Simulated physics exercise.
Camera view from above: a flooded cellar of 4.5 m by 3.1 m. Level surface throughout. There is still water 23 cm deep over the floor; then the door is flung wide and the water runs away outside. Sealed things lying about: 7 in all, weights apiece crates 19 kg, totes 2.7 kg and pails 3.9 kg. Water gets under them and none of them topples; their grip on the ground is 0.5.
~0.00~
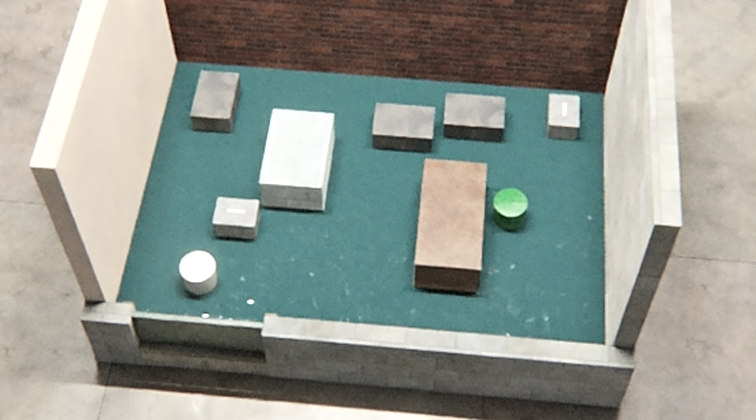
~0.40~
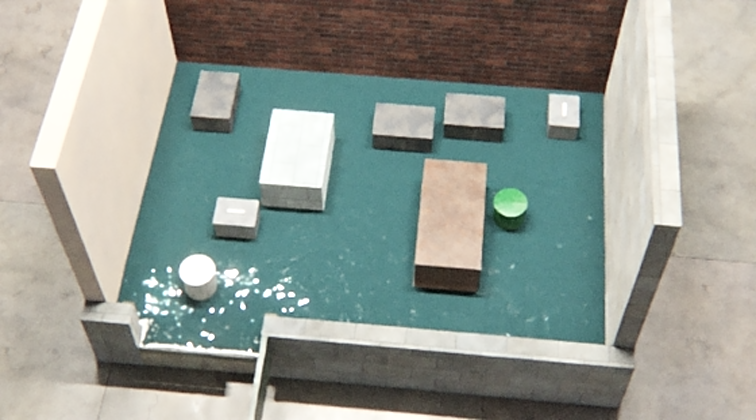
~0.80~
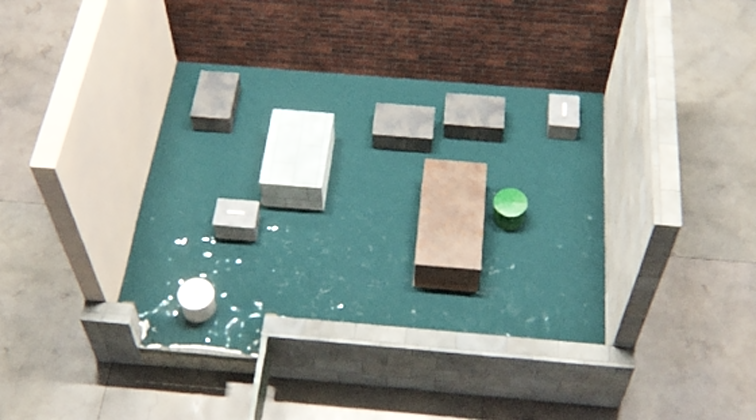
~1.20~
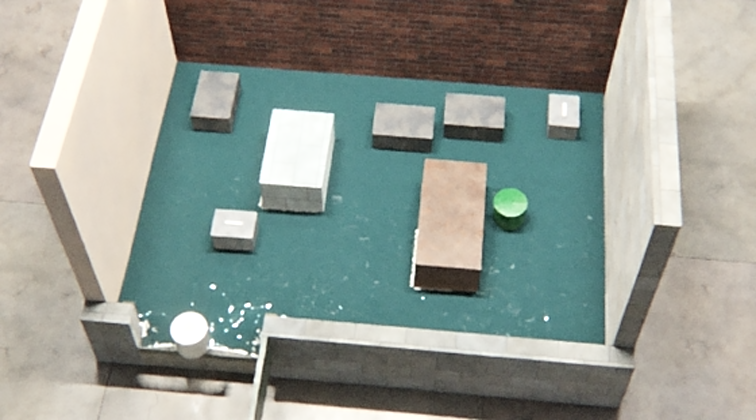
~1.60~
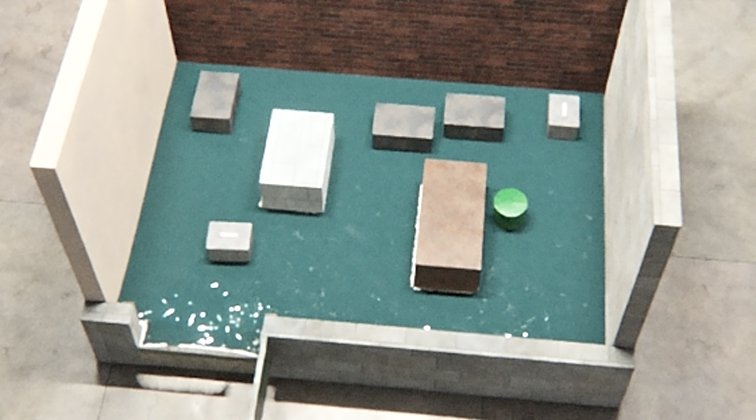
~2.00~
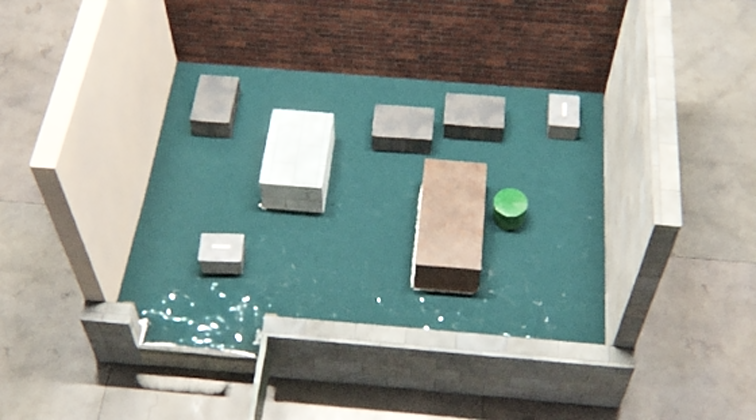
In a flooded cellar, a gap opened in the low front wall and water rippled near it; a white pail drifted out through it and vanished, then a small pale box slid slowly forward.
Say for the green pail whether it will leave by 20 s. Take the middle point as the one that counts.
As for the green pail, it does not get free.
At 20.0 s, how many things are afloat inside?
That would be 3 of them.
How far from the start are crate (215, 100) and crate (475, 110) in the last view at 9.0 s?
150 cm; 100 cm.
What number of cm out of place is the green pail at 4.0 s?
It is about 10 cm out of place by then.
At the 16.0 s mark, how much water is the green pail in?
About 10 cm.
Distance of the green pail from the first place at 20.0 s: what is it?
Around 80 cm from the start.
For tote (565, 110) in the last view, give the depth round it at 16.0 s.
Depth: Near 9 cm.
After 4.0 s the green pail is near (506, 212), 0.1 m from its start, afloat; 2 of 7 are out; 5 afloat.
After 9.0 s the green pail is near (502, 215), 0.1 m from its start, afloat; 2 of 7 are out; 5 afloat.
After 16.0 s the green pail is near (504, 174), 0.4 m from its start, afloat; 3 of 7 are out; 4 afloat.
After 20.0 s the green pail is near (492, 145), 0.8 m from its start, afloat; 4 of 7 are out; 3 afloat.
